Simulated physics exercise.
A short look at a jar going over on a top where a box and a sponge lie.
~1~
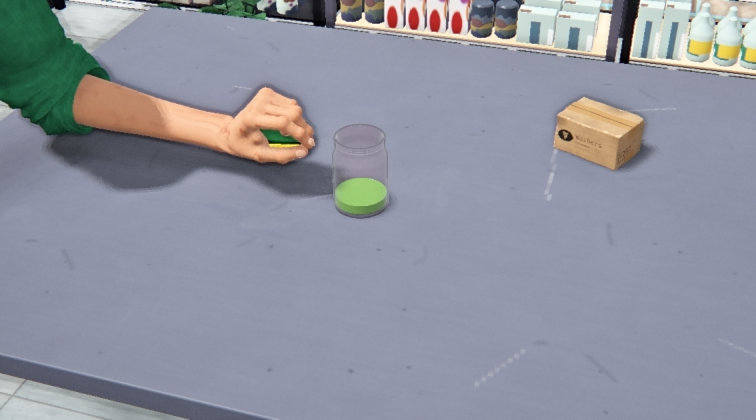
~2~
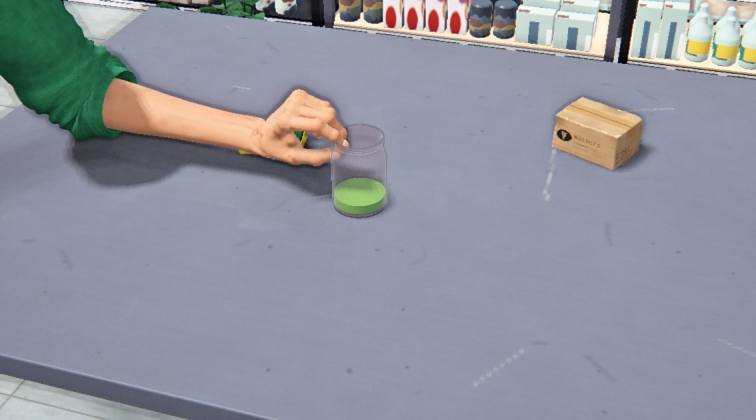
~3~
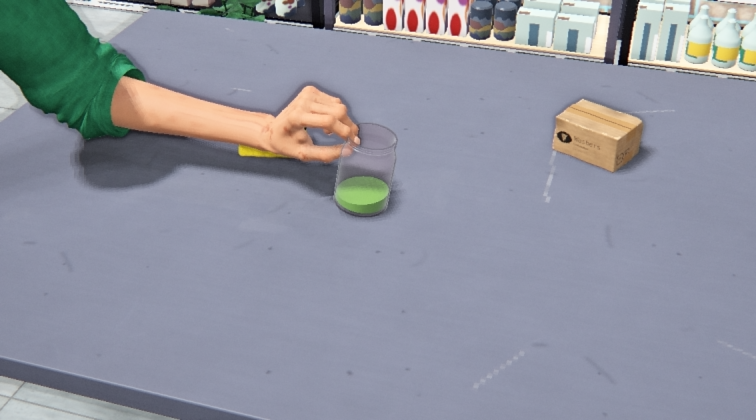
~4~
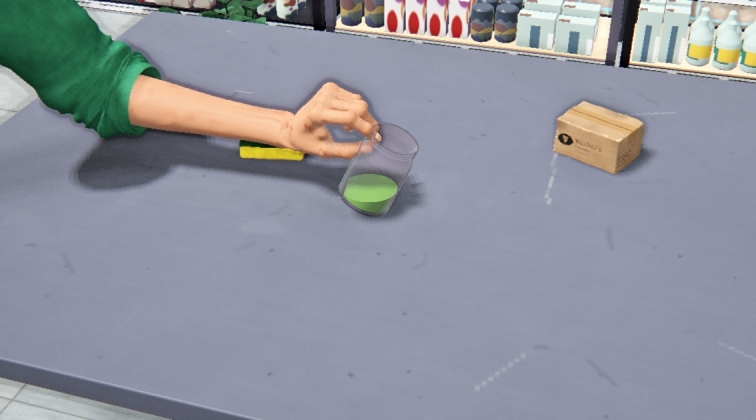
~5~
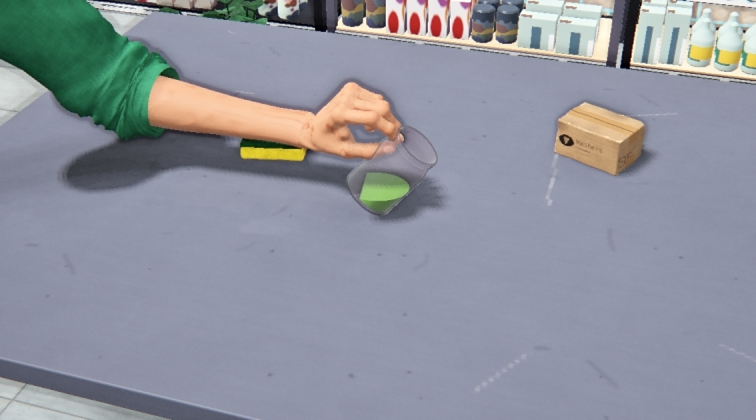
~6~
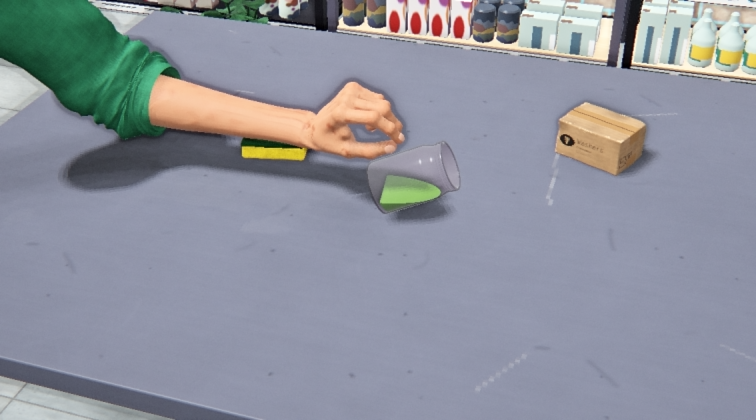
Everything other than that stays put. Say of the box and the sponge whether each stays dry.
Take the box: It is left dry. Take the sponge: It is left dry.
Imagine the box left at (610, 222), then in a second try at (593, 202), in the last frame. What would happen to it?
Try one: Contact. Try two: Contact.
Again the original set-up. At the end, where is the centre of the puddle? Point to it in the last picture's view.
The centre comes to rest around (573, 226).
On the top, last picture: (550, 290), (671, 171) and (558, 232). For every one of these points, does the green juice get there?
In the order listed they come out never touched, never touched, caught by it.
A moment on, the puddle covers about as much as a saucer; the box is untouched; the sponge is untouched.
When it is over, the puddle covers about as much as a saucer; the box is untouched; the sponge is untouched.
